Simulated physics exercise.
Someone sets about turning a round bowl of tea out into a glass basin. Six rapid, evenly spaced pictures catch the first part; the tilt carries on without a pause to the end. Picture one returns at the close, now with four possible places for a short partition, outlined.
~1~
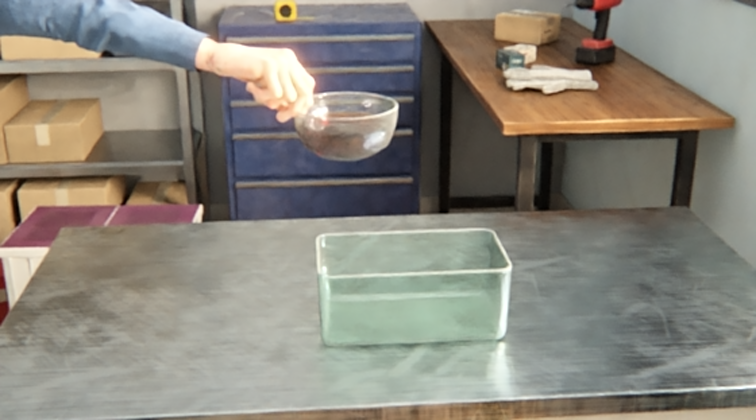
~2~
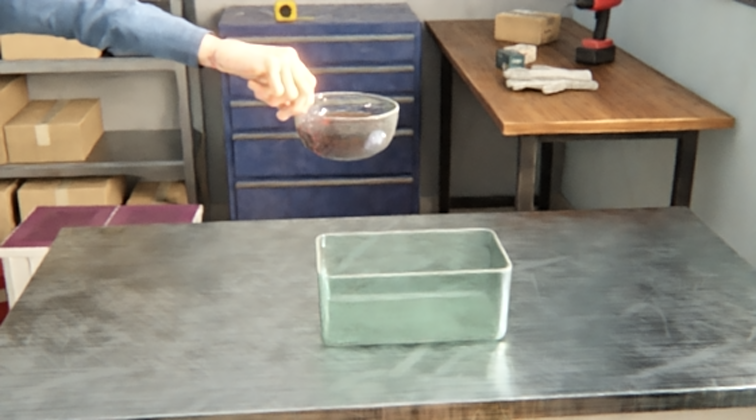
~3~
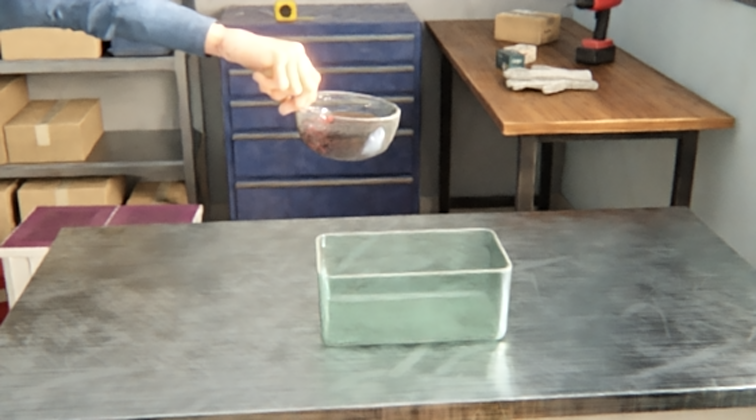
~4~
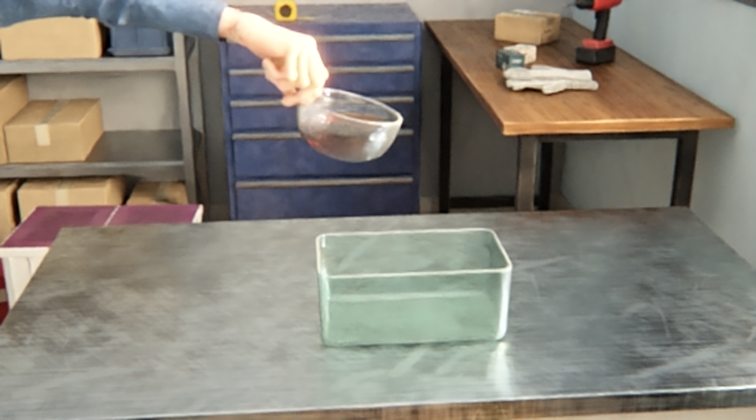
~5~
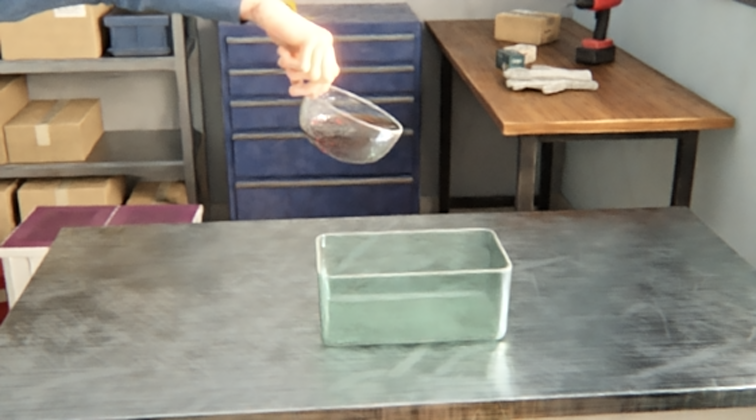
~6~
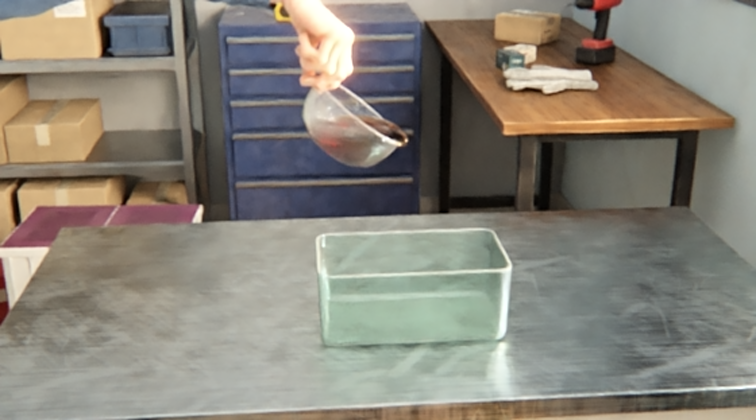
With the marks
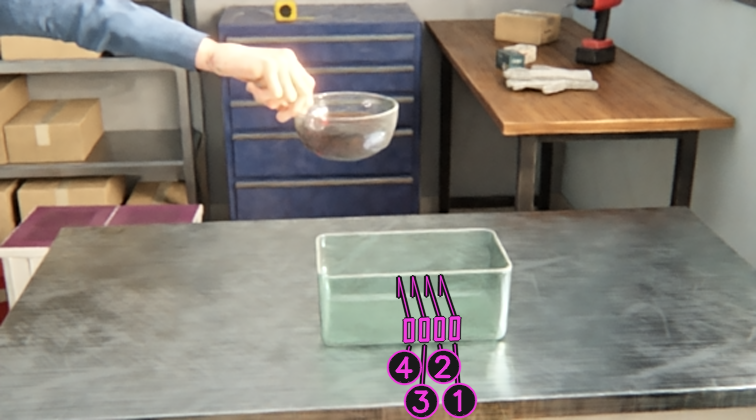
The footage shows a hand holding a round glass bowl of dark tea above a rectangular, green-tinted glass basin on a metal table, then tilting it gradually to the right until the tea reaches over the lip.
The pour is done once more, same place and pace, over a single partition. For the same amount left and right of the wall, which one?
Slot 2.
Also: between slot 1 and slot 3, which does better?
Here it is slot 3.
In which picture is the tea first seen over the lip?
Picture 6.
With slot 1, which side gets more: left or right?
The left one.
On the marked copy, 1 at (454, 344); 2 at (439, 345); 3 at (424, 345); 4 at (409, 346).
Choosing 1, about 78 % ends left of the wall and 20 % right of it.
Choosing 2, about 53 % ends left of the wall and 45 % right of it.
Choosing 3, about 35 % ends left of the wall and 63 % right of it.
Choosing 4, about 21 % ends left of the wall and 76 % right of it.
